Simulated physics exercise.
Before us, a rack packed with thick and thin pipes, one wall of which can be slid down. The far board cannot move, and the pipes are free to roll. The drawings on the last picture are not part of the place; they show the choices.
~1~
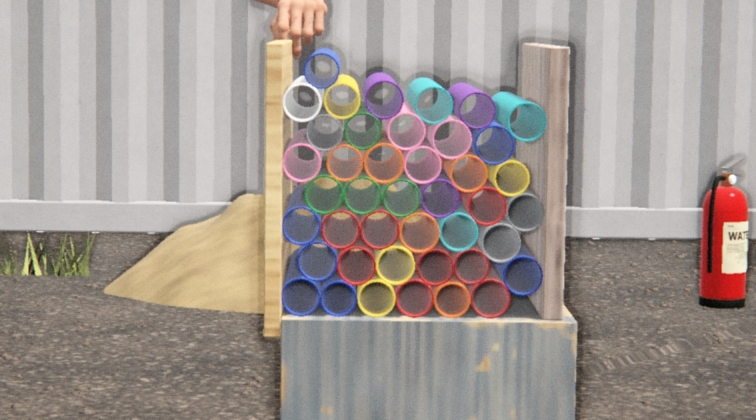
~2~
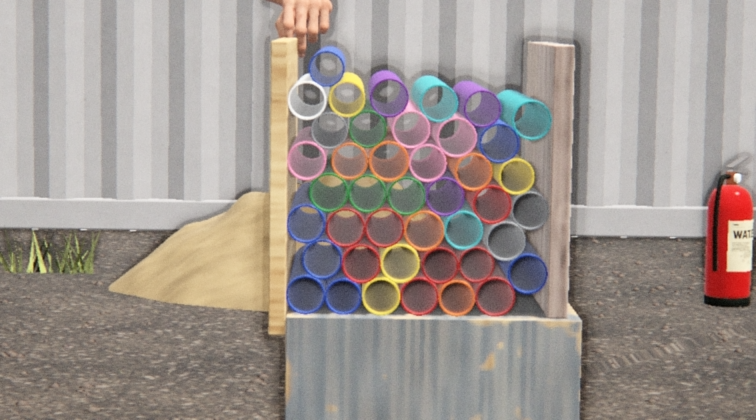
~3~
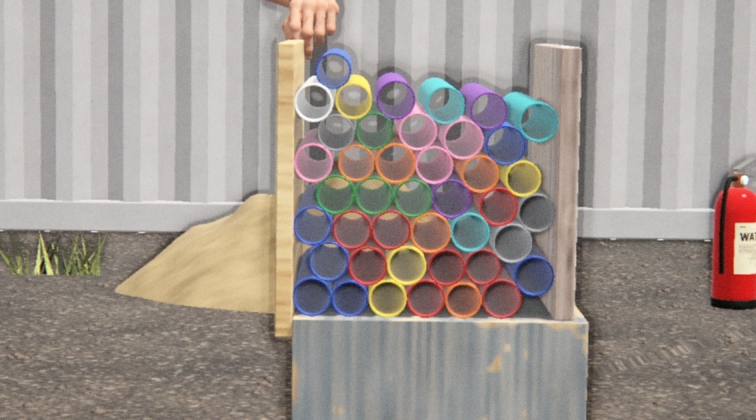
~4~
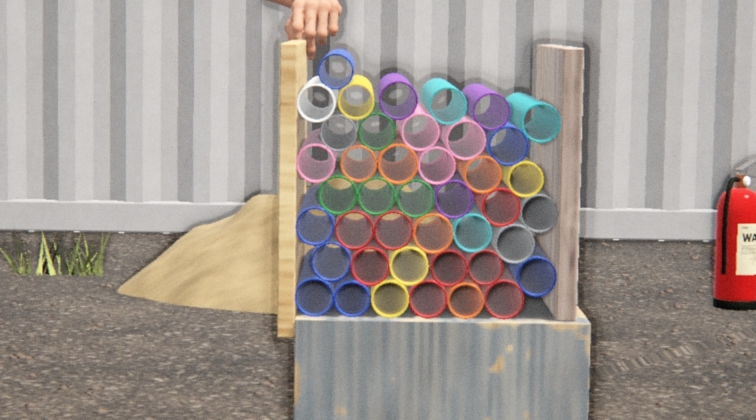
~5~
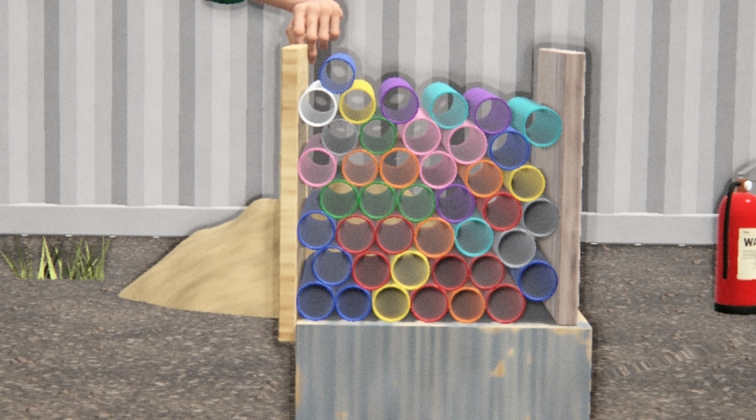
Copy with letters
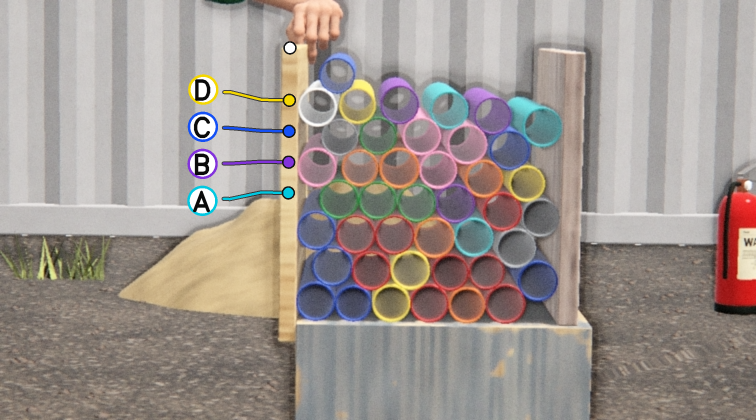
View drifting slightly left past a rack of stacked colourful pipes, all staying still while a hand rests by the left board.
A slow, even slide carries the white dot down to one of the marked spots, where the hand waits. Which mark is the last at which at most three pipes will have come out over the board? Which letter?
Slide it to A.
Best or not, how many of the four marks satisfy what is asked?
The number is four.
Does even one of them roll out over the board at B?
Yes, at B.
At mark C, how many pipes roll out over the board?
The count is none.
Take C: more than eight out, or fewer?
It loses fewer than eight.
On the marked copy, A at (288, 193); B at (289, 162); C at (289, 131); D at (290, 100); the white dot at (290, 48).
Following A. Soon after the start, top of the board (298, 112).
Later, top of the board (297, 184).
In the end, top of the board (297, 193), two out over the board.
As for the rest, B two out over the board; C none out over the board; D none out over the board.
